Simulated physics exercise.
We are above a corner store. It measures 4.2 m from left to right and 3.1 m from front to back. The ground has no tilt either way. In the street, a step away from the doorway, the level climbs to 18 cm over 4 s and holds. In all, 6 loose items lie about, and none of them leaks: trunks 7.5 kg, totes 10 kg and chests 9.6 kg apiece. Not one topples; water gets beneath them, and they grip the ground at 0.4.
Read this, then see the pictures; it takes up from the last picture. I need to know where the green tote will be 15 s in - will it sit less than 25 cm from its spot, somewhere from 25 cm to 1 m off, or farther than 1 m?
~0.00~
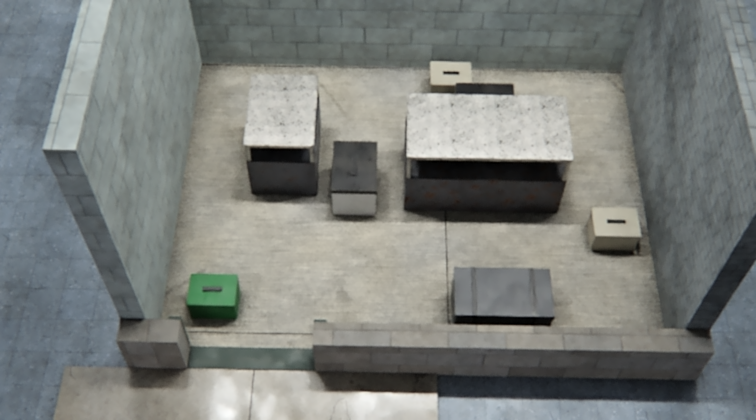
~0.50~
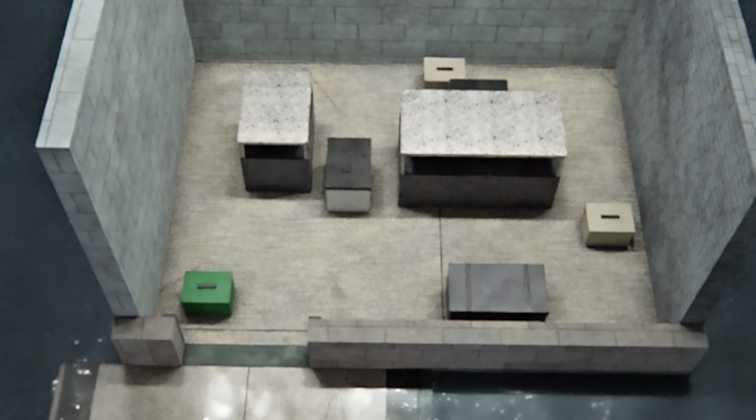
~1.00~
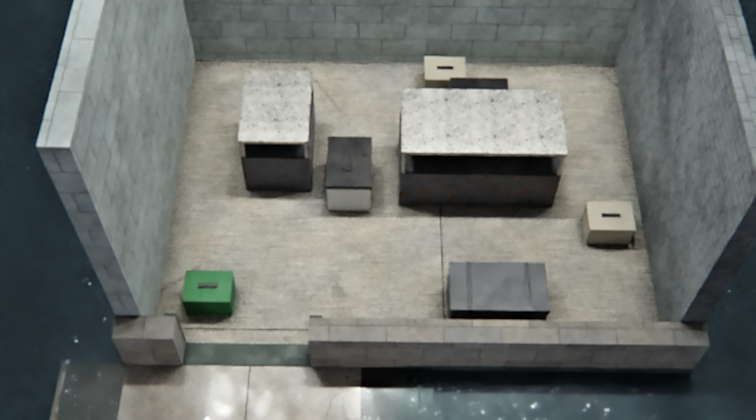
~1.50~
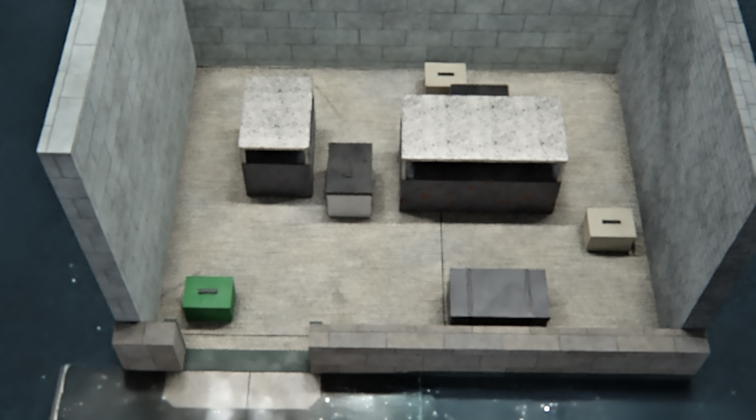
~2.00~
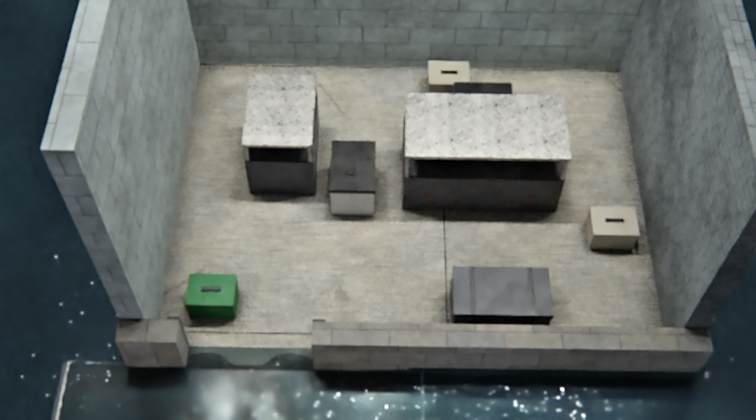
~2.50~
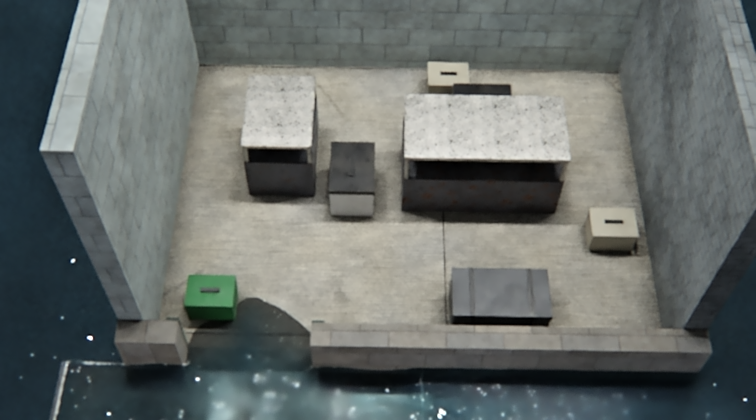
It is going to make a long trip.
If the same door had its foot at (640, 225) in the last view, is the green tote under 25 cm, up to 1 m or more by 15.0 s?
So the green tote is well away by then.
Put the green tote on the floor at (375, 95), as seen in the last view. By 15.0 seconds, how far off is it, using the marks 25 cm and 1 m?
It goes a long way.
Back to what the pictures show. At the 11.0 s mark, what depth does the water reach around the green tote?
Somewhere close to 8 cm.
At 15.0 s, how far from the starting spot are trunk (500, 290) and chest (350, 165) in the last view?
First 140 cm, then 200 cm.
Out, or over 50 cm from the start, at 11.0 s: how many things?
By my reckoning, 4.
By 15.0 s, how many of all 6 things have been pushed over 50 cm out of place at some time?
It works out to 6.
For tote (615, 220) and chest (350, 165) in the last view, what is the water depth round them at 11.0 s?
Roughly 4 and 8 cm.
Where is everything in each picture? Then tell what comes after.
The green tote at (212, 290), on the bottom; water covers 0.0 m2; 0 of 6 have shifted, in the first picture.
The green tote at (207, 287) rests on the ground; 0.0 m2 under water; 0 of 6 have shifted, in the second picture.
The green tote at (208, 286), on the bottom; water covers 0.0 m2; 0 of 6 have shifted, in the third picture.
The green tote at (208, 292) rests on the ground; 0.0 m2 under water; 0 of 6 have shifted, in the fourth picture.
The green tote at (211, 290) rests on the ground; 0.0 m2 under water; 0 of 6 have shifted, in the fifth picture.
The green tote at (210, 291), on the bottom; 0.3 m2 under water; 0 of 6 have shifted, in the sixth picture.
After 3.5 s the green tote is near (209, 284), 0.1 m from its start, aground; 0 afloat.
After 6.8 s the green tote is near (226, 63), 2.5 m from its start, afloat; 2 afloat.
After 11.0 s the green tote is near (540, 86), 3.7 m from its start, afloat; 5 afloat.
After 15.0 s the green tote is near (613, 122), 4.0 m from its start, aground; 5 afloat.
